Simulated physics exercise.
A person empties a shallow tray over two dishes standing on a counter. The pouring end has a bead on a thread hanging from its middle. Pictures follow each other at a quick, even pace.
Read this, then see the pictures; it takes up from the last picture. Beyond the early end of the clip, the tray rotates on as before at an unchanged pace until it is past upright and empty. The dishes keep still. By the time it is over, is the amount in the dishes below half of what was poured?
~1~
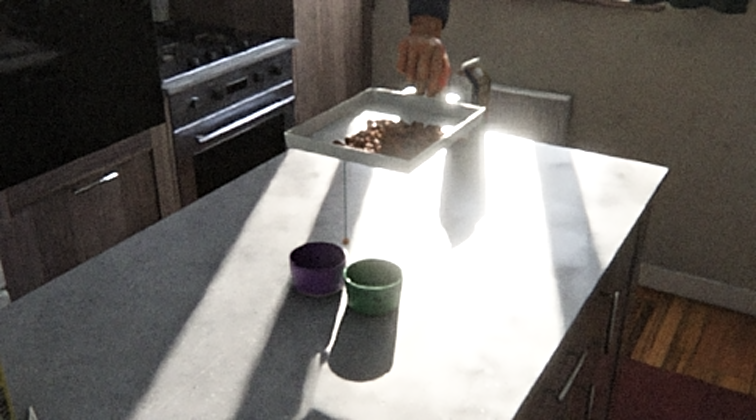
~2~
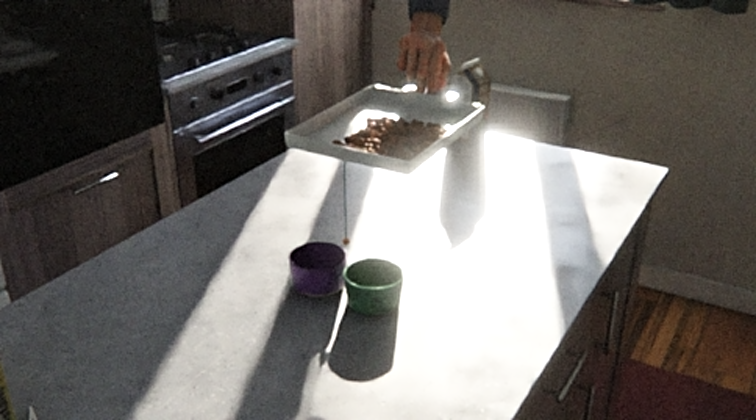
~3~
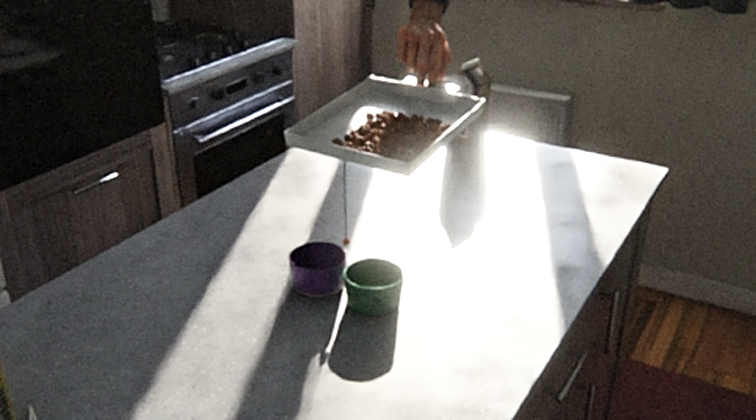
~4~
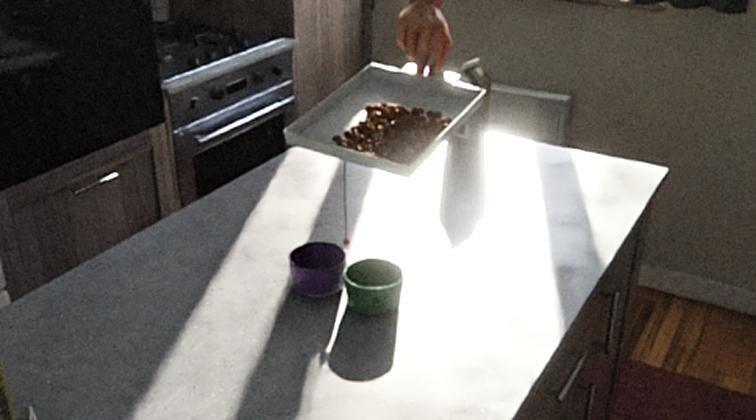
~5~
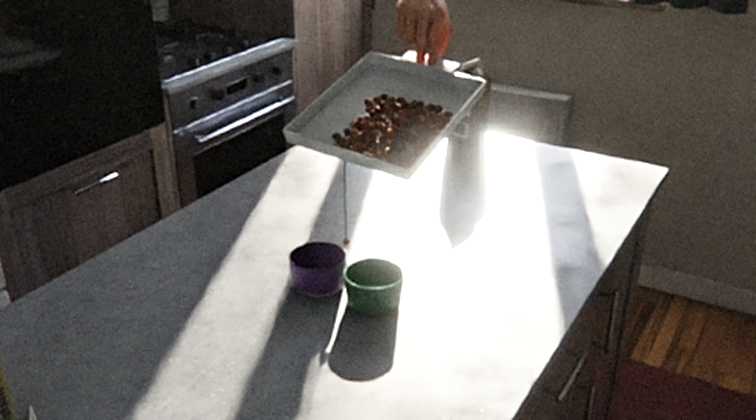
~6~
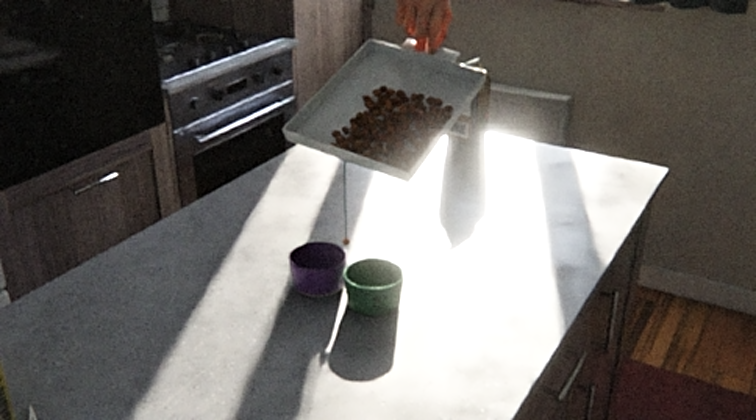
It looks like most goes in the dishes, when all's done.
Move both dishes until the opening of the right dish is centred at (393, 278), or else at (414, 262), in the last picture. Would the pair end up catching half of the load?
Result - try one, past the halfway mark; try two, below the halfway mark.
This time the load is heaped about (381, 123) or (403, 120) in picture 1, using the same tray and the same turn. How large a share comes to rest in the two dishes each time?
First case: Close to 60 %; second case: Close to 60 %.
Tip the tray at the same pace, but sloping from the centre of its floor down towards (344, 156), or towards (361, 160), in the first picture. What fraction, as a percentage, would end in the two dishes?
30 and 50 per cent, in that order.
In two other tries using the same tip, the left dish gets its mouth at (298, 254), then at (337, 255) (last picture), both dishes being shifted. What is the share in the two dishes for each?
40 and 50 %.
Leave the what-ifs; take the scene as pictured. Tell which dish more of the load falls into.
Simple - it is the one placed right.
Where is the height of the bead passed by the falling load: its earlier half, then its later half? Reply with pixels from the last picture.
I'd put it at roughly (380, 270), and after that at roughly (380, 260).
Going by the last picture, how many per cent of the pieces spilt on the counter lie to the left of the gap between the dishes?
It comes to about 50 percent.
Soon after the last picture, tray tipped steeply; all on the tray.
A little later, tray tipped past a quarter turn; about a third on the tray; a small part in the right dish; a stray few in the left dish; a stray few outside both; about half in the air.
Later still, tray tipped past a quarter turn; about two thirds in the right dish; a stray few in the left dish; about a third outside both.
At rest, tray tipped past a quarter turn; about two thirds in the right dish; a stray few in the left dish; about a third outside both.
